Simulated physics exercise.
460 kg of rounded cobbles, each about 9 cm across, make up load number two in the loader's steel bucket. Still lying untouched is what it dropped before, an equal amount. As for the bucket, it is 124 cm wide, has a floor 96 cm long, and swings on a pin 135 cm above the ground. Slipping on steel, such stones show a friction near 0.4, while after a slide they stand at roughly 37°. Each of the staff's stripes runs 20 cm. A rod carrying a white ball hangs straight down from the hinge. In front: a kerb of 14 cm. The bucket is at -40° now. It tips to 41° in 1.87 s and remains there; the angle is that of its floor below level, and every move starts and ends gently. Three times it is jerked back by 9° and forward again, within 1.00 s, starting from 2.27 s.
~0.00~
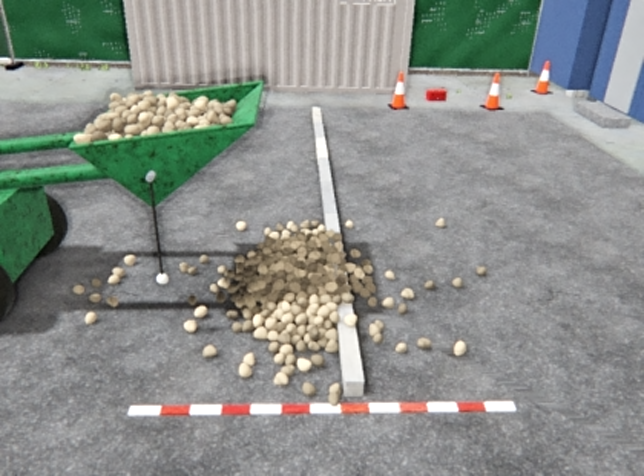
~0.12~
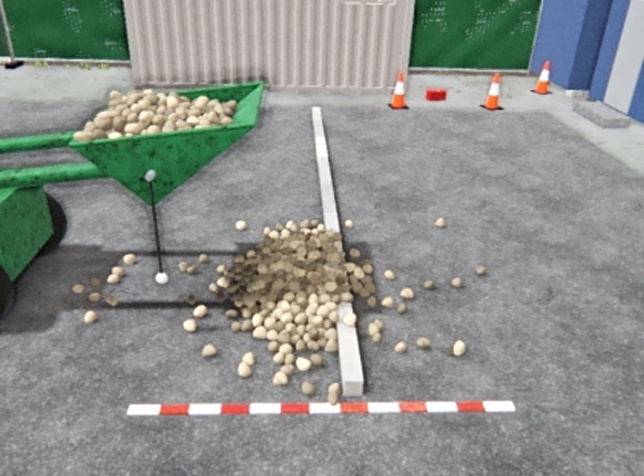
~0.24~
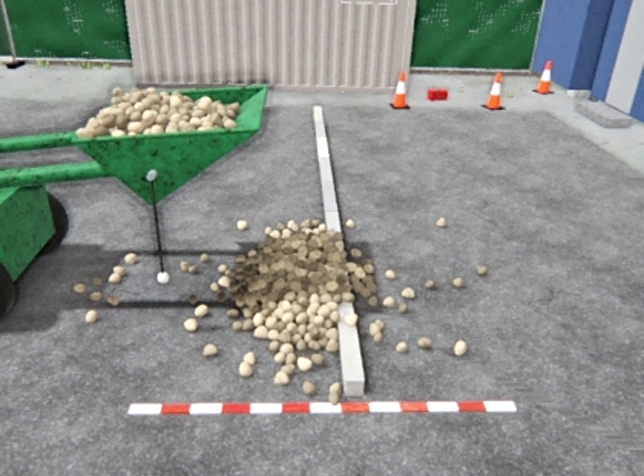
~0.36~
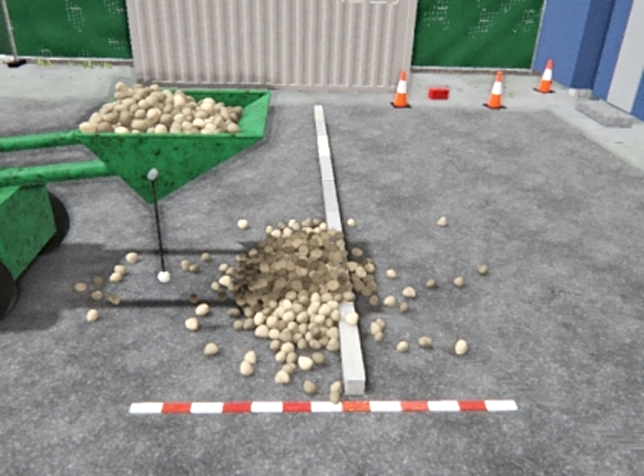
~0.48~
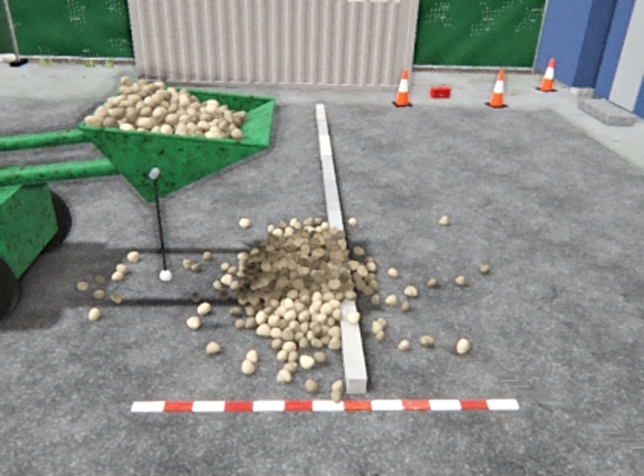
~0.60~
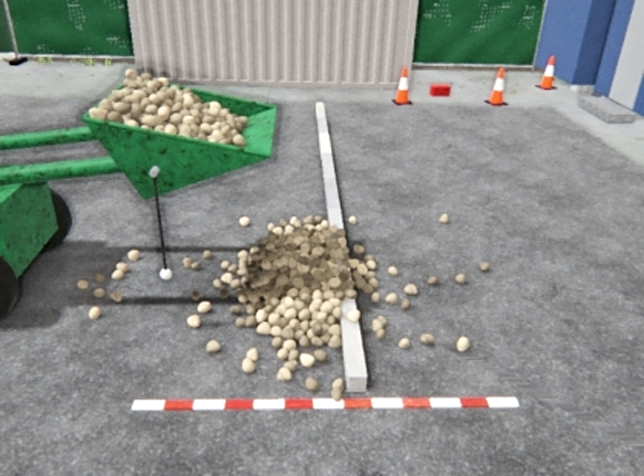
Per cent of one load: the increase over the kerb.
7 percent.
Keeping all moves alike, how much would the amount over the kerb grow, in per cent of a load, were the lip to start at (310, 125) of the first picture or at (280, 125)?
Some 55 percent first and 20 percent second.
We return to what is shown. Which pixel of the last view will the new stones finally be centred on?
(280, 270).
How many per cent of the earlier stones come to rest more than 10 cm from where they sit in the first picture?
Roughly 15 % of them.
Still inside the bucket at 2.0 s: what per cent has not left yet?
About 25 percent.
After 1.4 s the floor is at 28°; in per cent of one load, 100 in the bucket, 96 on this side of the kerb, 7 over the kerb; the foremost stones are at (442, 286).
After 2.0 s the floor is at 41°; in per cent of one load, 25 in the bucket, 170 on this side of the kerb, 7 over the kerb; the foremost stones are at (442, 286).
After 3.7 s the floor is at 41°; in per cent of one load, 0 in the bucket, 189 on this side of the kerb, 13 over the kerb; the foremost stones are at (445, 271).
After 6.5 s the floor is at 41°; in per cent of one load, 0 in the bucket, 189 on this side of the kerb, 13 over the kerb; the foremost stones are at (445, 271). Net gain over the kerb, 7.
